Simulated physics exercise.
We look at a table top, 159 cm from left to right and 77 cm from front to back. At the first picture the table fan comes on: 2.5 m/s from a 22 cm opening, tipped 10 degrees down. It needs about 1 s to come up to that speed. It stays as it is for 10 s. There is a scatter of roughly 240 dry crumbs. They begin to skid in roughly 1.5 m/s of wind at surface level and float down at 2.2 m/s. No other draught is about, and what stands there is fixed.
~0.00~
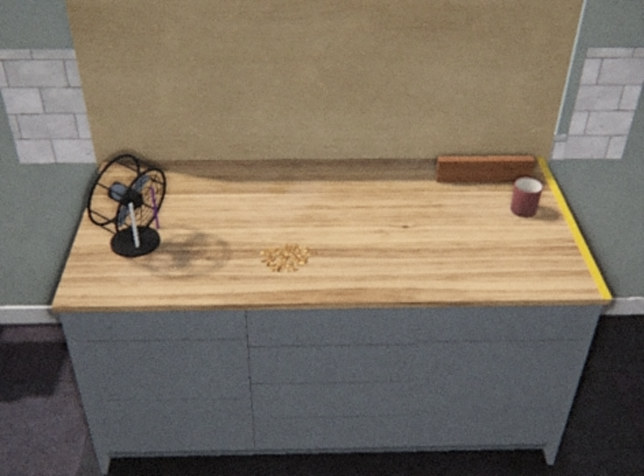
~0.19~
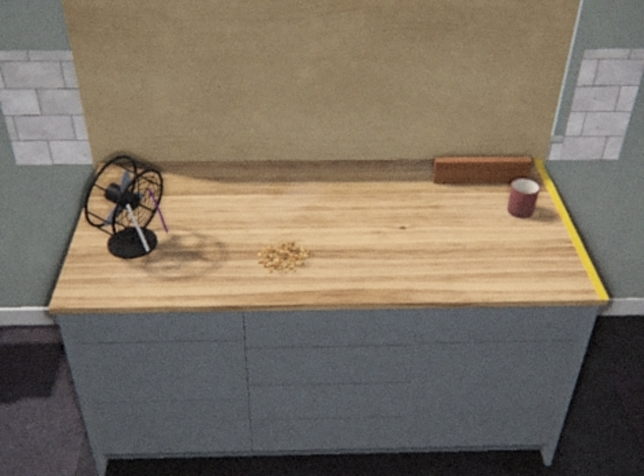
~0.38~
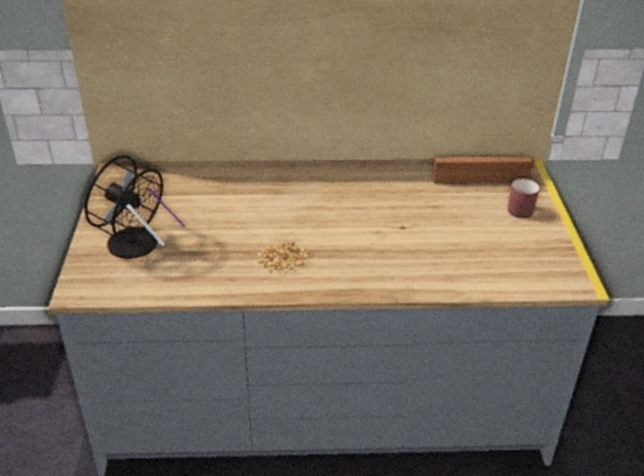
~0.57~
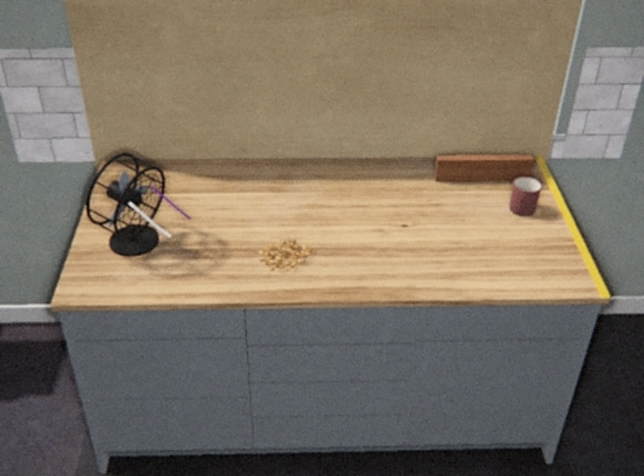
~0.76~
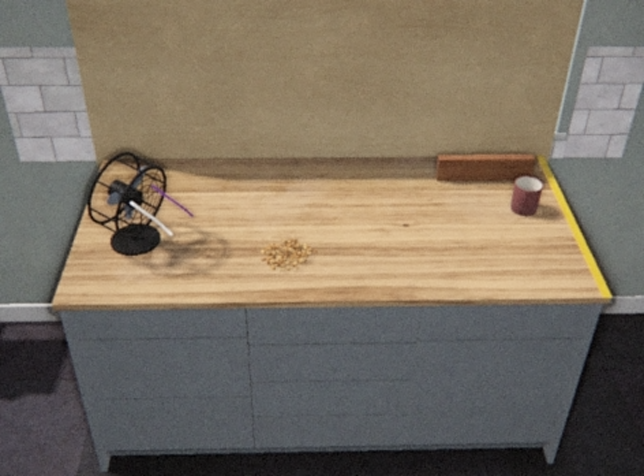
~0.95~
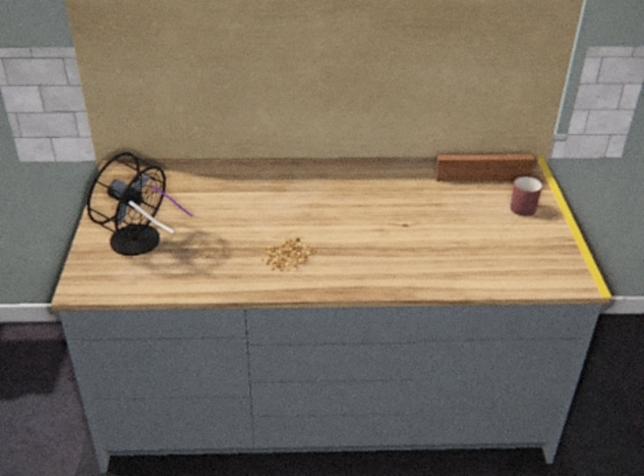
A black fan's ribbons lift and stream rightward while the crumbs on the counter barely move.
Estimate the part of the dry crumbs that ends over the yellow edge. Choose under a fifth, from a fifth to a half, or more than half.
Of the dry crumbs, under a fifth end over the yellow edge.
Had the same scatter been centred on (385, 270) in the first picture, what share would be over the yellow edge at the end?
In that case some 0 per cent.
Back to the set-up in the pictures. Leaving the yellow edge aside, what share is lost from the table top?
Near 15 %.
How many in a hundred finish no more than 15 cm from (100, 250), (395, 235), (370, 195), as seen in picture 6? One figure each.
In turn about 0 %, 15 %, 0 %.
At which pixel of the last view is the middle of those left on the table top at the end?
At about (451, 250).
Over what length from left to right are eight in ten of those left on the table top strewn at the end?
About 70 cm.
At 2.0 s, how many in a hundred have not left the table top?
Near 90 %.
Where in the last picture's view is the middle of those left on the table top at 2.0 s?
Near (427, 254).
After 2.0 s, 88 % are on the move or not yet settled, 0 % are over the yellow edge; the middle of those still in play is near (427, 254).
After 3.2 s, 62 % are on the move or not yet settled, 0 % are over the yellow edge; the middle of those still in play is near (427, 254).
After 5.5 s, 57 % are on the move or not yet settled, 0 % are over the yellow edge; the middle of those still in play is near (433, 252).
After 10.0 s, at the end, 0 % are over the yellow edge; the middle of those still in play is near (451, 250).
